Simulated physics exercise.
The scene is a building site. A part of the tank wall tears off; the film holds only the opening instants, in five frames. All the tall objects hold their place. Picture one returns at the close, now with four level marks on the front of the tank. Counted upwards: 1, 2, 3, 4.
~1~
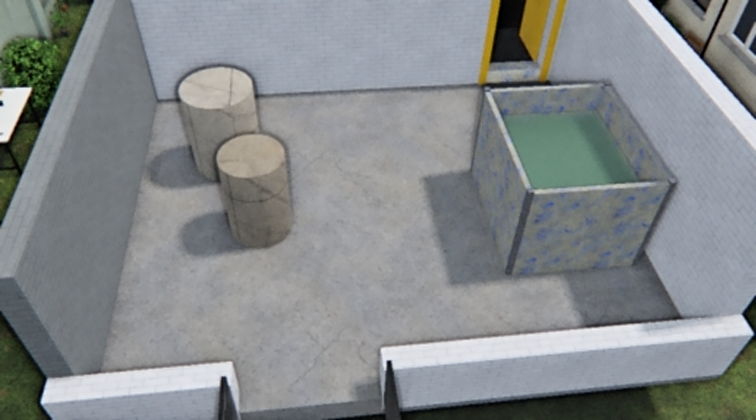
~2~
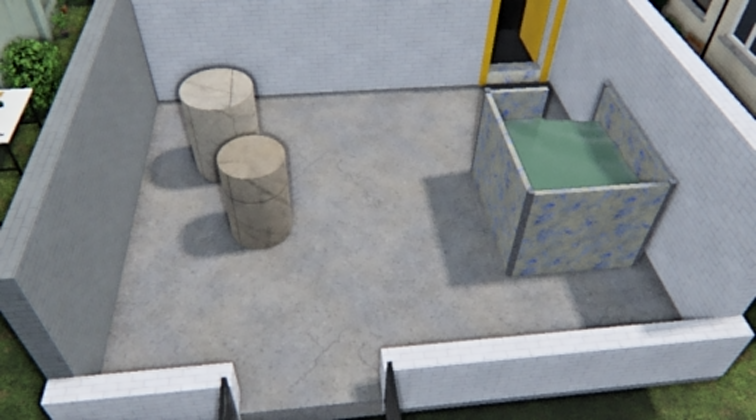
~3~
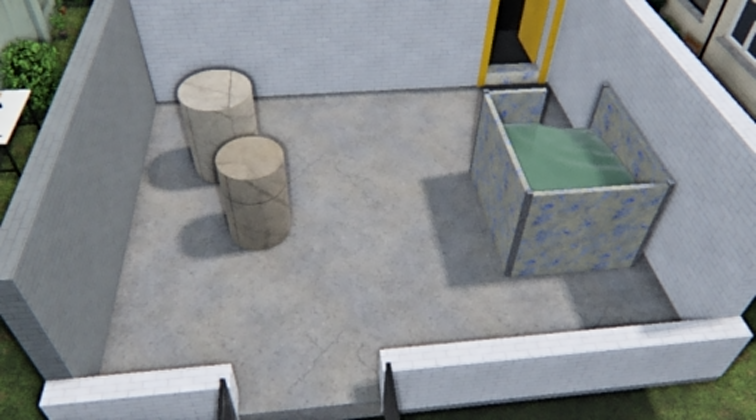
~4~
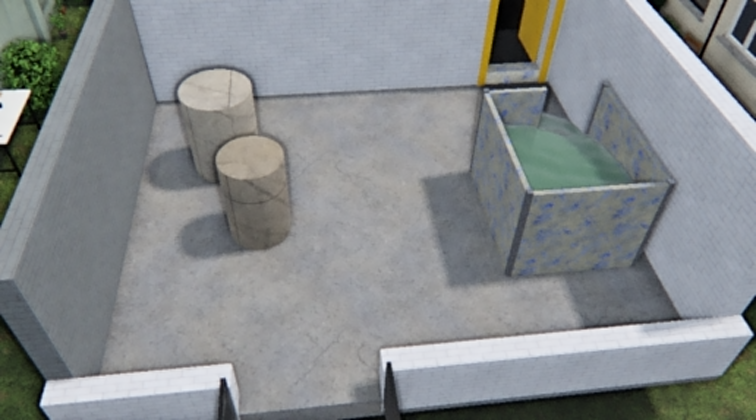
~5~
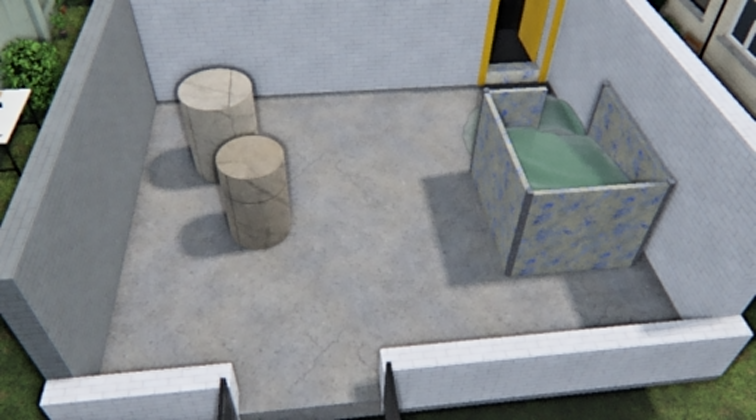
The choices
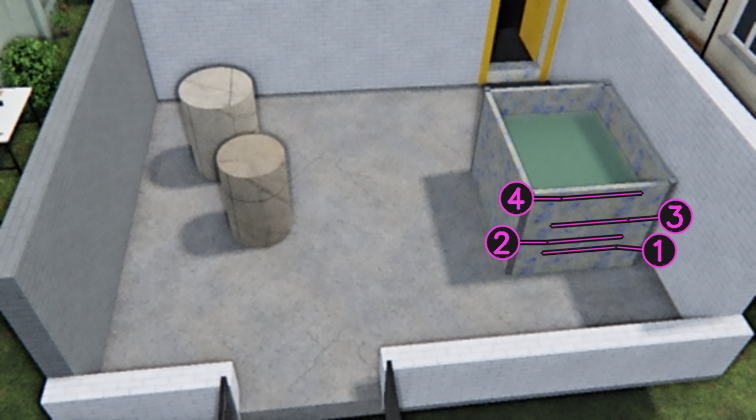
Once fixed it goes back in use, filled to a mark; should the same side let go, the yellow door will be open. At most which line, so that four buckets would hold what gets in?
That is line 1.
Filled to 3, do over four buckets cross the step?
Yes, that goes wrong.
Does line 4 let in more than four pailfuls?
Yes.
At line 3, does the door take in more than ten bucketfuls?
Yes, it does.
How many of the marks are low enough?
One of them.
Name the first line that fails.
2 it is.
On the marked copy, 1 at (580, 250); 2 at (584, 239); 3 at (590, 222); 4 at (601, 195); from the bottom up 1, 2, 3, 4.
With 1, a splash gets over, under a bucket.
With 2, about 8 bucketfuls get in.
With 3, dozens of bucketfuls pour in.
With 4, dozens of bucketfuls pour in.
